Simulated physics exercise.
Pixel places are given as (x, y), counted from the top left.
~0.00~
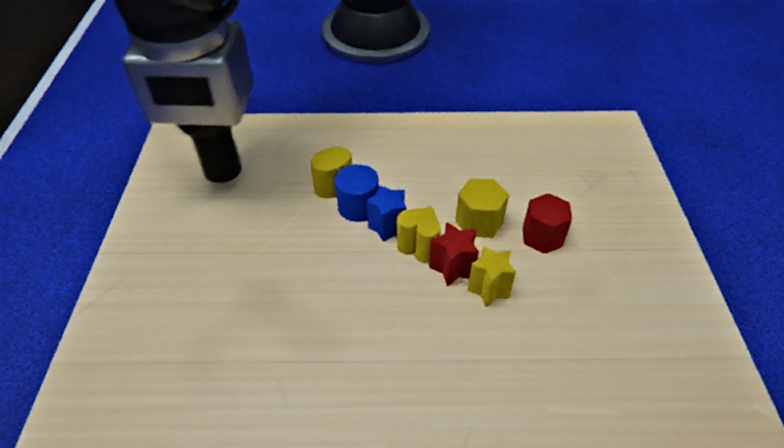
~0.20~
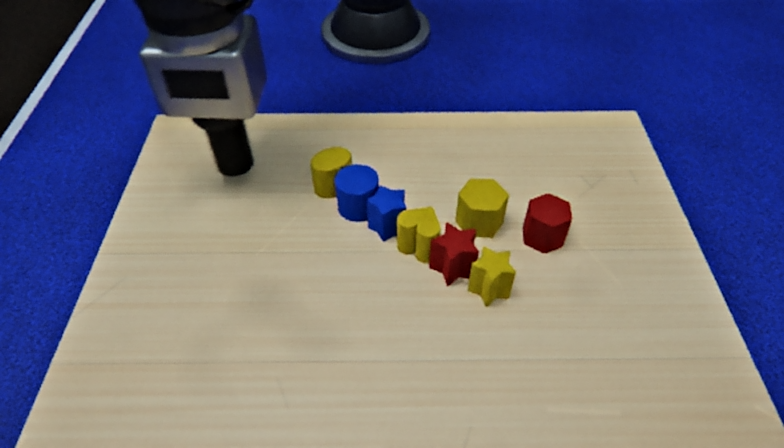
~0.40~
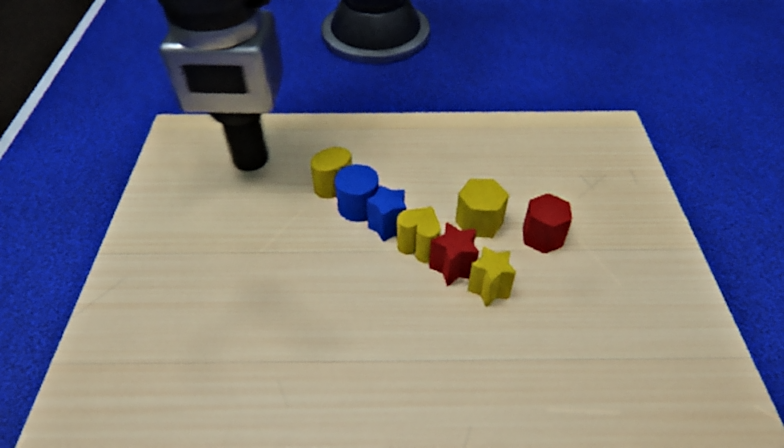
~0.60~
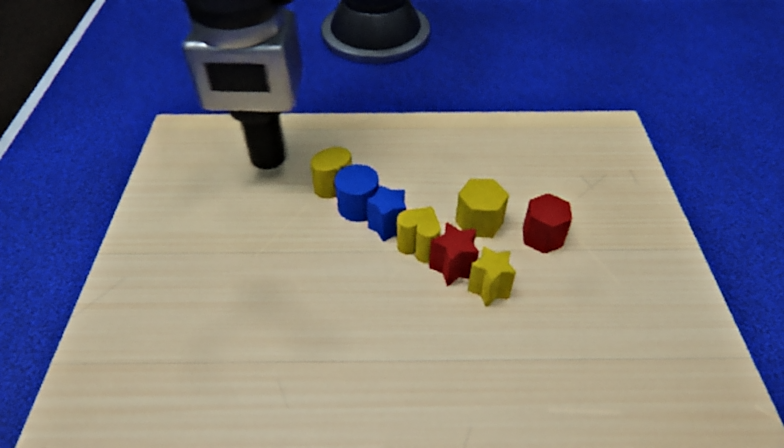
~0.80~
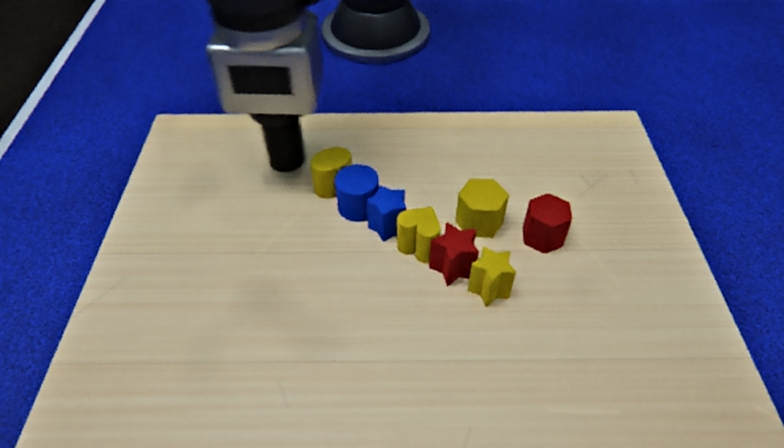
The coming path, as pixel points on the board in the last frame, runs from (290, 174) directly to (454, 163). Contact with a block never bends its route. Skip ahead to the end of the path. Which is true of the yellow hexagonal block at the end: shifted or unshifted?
Put simply, it stays right there.
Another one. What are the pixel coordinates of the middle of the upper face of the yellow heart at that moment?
The middle of its upper face will lie at (423, 240).
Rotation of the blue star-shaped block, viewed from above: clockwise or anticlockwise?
The blue star-shaped block rotates clockwise.
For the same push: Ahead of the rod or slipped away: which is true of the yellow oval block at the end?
I predict the rod has moved past it.
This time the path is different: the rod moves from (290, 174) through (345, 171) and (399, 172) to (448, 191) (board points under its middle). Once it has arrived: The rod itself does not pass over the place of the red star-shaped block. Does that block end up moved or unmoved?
The answer is that it is displaced.
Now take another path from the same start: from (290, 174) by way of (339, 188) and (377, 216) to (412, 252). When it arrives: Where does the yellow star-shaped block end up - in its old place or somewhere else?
It gets pushed out of place.
On the path given first. One third of the way, rod (346, 157); yellow oval block (364, 162), turned 35° clockwise; blue round block (376, 187); blue star-shaped block (398, 210), turned 20° clockwise; yellow heart (427, 232).
Two thirds of the way, rod (401, 154); yellow oval block (401, 164), turned 95° clockwise; blue round block (387, 191); blue star-shaped block (398, 219), turned 40° clockwise; yellow heart (423, 240), turned 30° anticlockwise.
At the end, rod (455, 151); yellow oval block (401, 164), turned 95° clockwise; blue round block (387, 191); blue star-shaped block (398, 219), turned 40° clockwise; yellow heart (423, 240), turned 30° anticlockwise; yellow hexagonal block still.
